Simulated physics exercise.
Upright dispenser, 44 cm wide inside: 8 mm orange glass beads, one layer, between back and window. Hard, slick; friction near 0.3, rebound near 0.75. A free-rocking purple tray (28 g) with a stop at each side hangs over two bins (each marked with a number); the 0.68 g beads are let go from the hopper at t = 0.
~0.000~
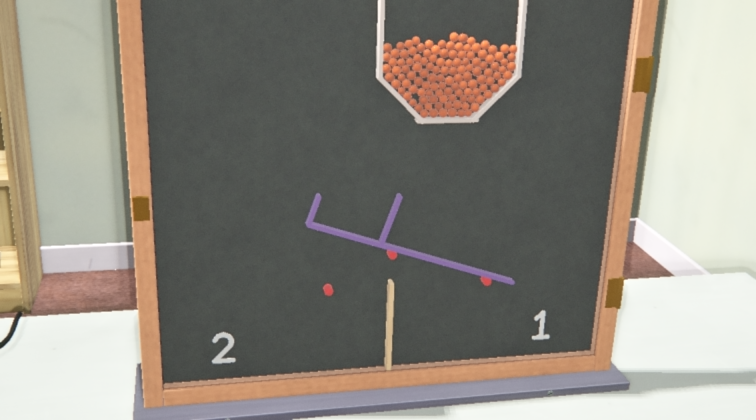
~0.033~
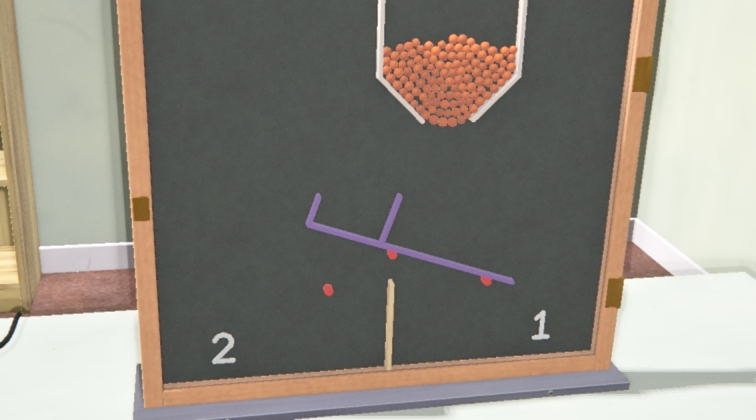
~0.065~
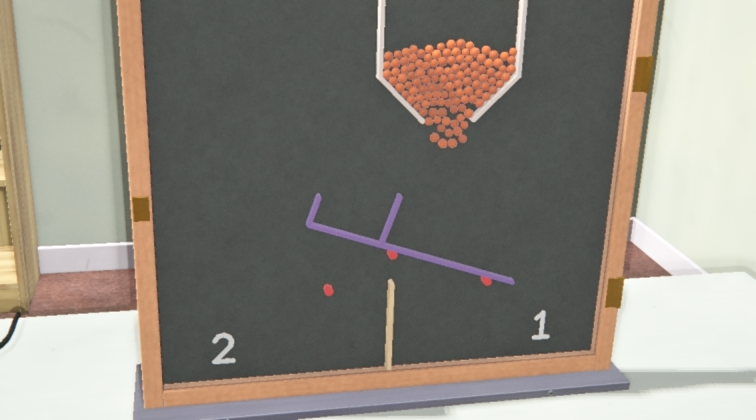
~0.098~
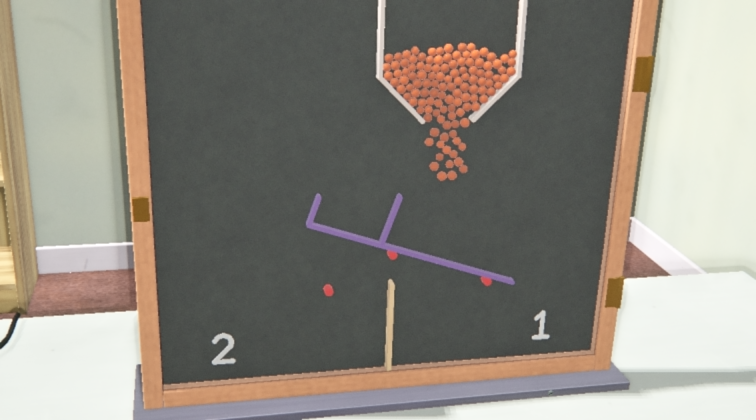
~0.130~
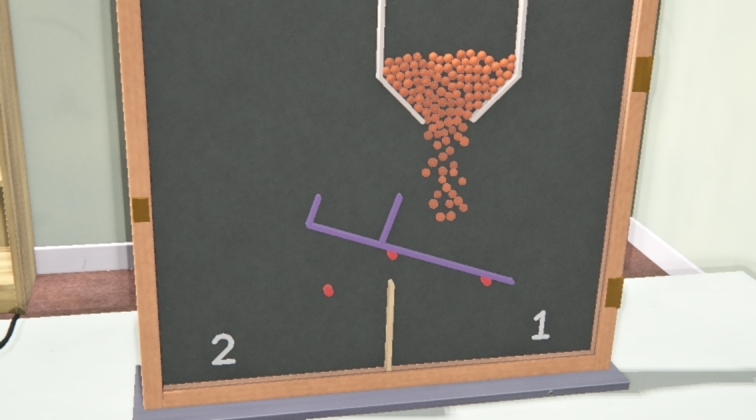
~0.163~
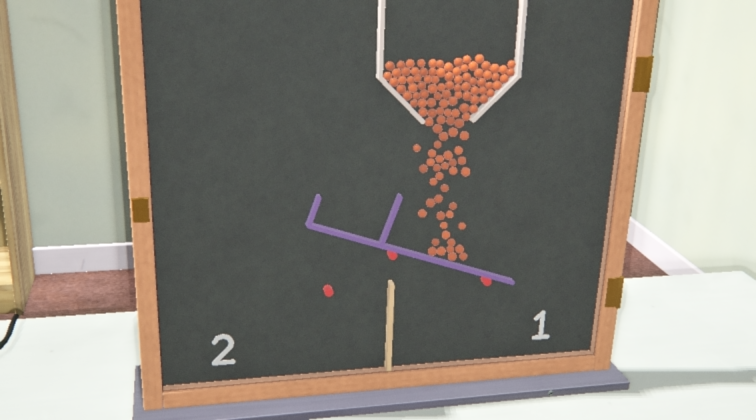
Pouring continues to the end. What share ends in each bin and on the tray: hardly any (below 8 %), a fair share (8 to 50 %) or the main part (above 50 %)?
Bin 1 gets over half. Bin 2 stays nearly bare. Tray stays nearly bare.
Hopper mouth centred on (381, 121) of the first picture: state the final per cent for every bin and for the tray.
Bin 1: 0; bin 2: 25; tray: 75.
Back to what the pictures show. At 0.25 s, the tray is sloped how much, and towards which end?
20°, right end low.
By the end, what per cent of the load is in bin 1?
I'd put it at close to 100 per cent.
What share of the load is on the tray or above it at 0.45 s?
It comes to close to 55 in a hundred.
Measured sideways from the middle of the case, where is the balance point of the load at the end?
Some 14 cm right of it.
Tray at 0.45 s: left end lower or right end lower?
Right.
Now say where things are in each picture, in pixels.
Gate shut, about 120 beads in the hopper; its mouth (421, 120) to (472, 119); tray right end down 19°; its ends (308, 224) and (511, 281), top of its upright wall (400, 197); pivot (392, 254); stops (328, 290) and (486, 280); a lip at the left end; bin 1 (541, 325), bin 2 (224, 348), in the first frame.
In the second frame, 3 out; bottom bead (452, 122); tray right end down 19°.
In the third frame, 12 out; bottom bead (452, 143); tray right end down 19°.
In the fourth frame, 19 out; bottom bead (442, 176); tray right end down 19°.
In the fifth frame, 31 out; bottom bead (441, 217); tray right end down 19°.
In the sixth frame, 41 out; bottom bead (463, 256); tray right end down 19°; its ends (308, 225) and (511, 281), top of its upright wall (400, 197).
After 0.25 s 55 % have left the hopper; tray right end down 19°; on or over it 50 %, past it to the left 0 %, to the right 5 %.
After 0.45 s 100 % have left the hopper; tray right end down 19°; on or over it 55 %, past it to the left 0 %, to the right 40 %.
After 0.80 s 100 % have left the hopper; tray right end down 19°; on or over it 15 %, past it to the left 0 %, to the right 85 %.
Settled by 1.8 s, bin 1, 100 %, bin 2, 0 %, tray, 0 %; tray right end down 19°.
